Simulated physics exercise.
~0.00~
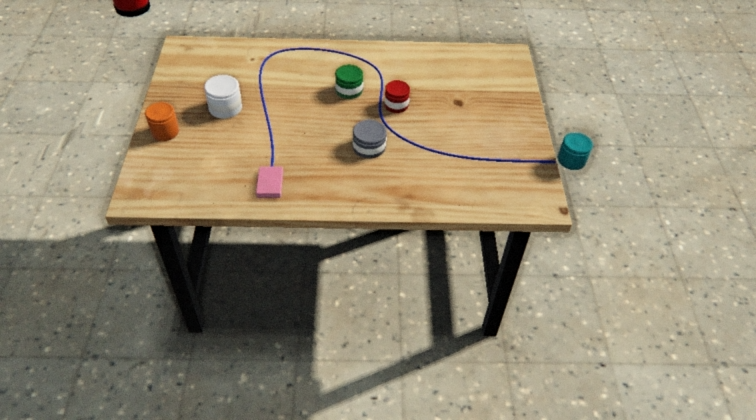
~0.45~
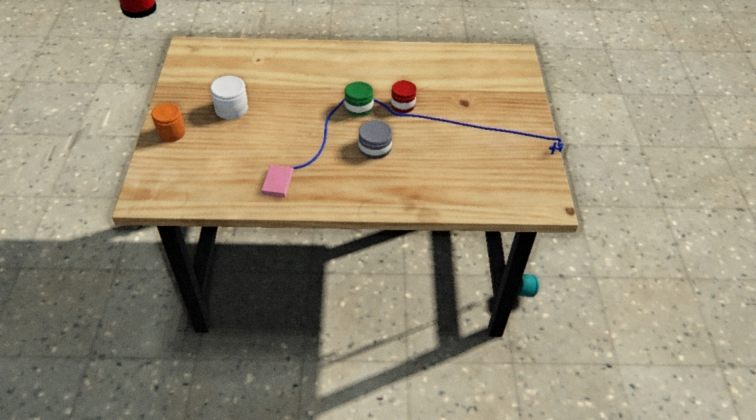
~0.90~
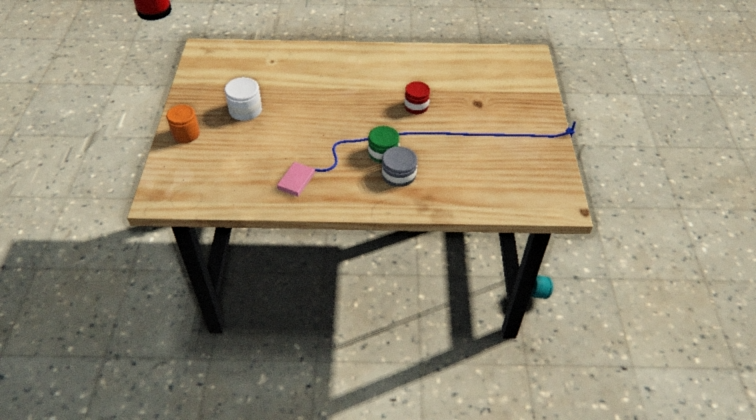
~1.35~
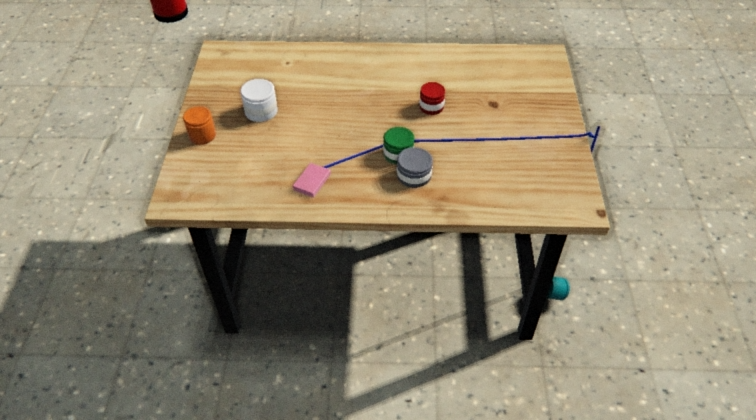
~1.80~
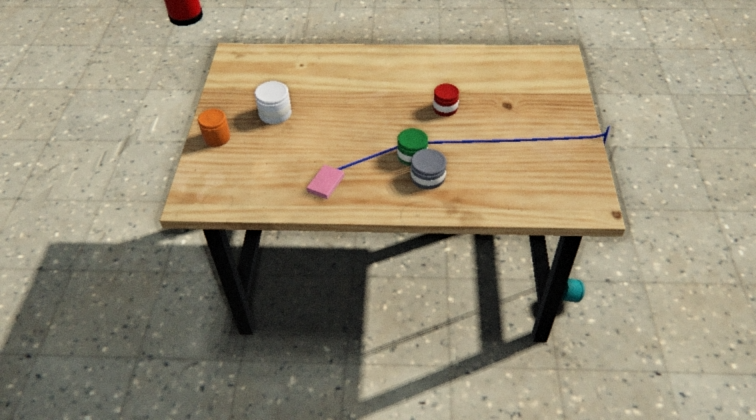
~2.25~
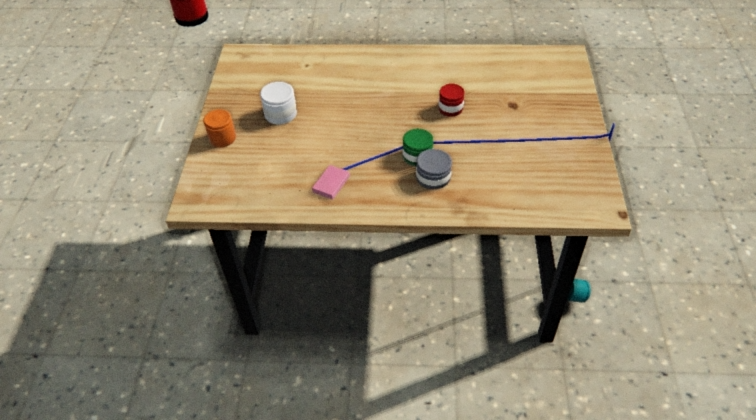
A wooden table with black legs stands on a speckled tile floor, seen from above at a slight angle as the view pans left. A blue cable curves from a pink phone at the front past green, grey and red containers to a teal speaker tipping off the right edge, with orange and white containers at left. The speaker drops to the floor, and the cable pulls against the green canister, dragging it forward beside the grey one, which shifts slightly. The cable straightens and everything settles, the phone barely moved and the speaker lying below near the right legs.
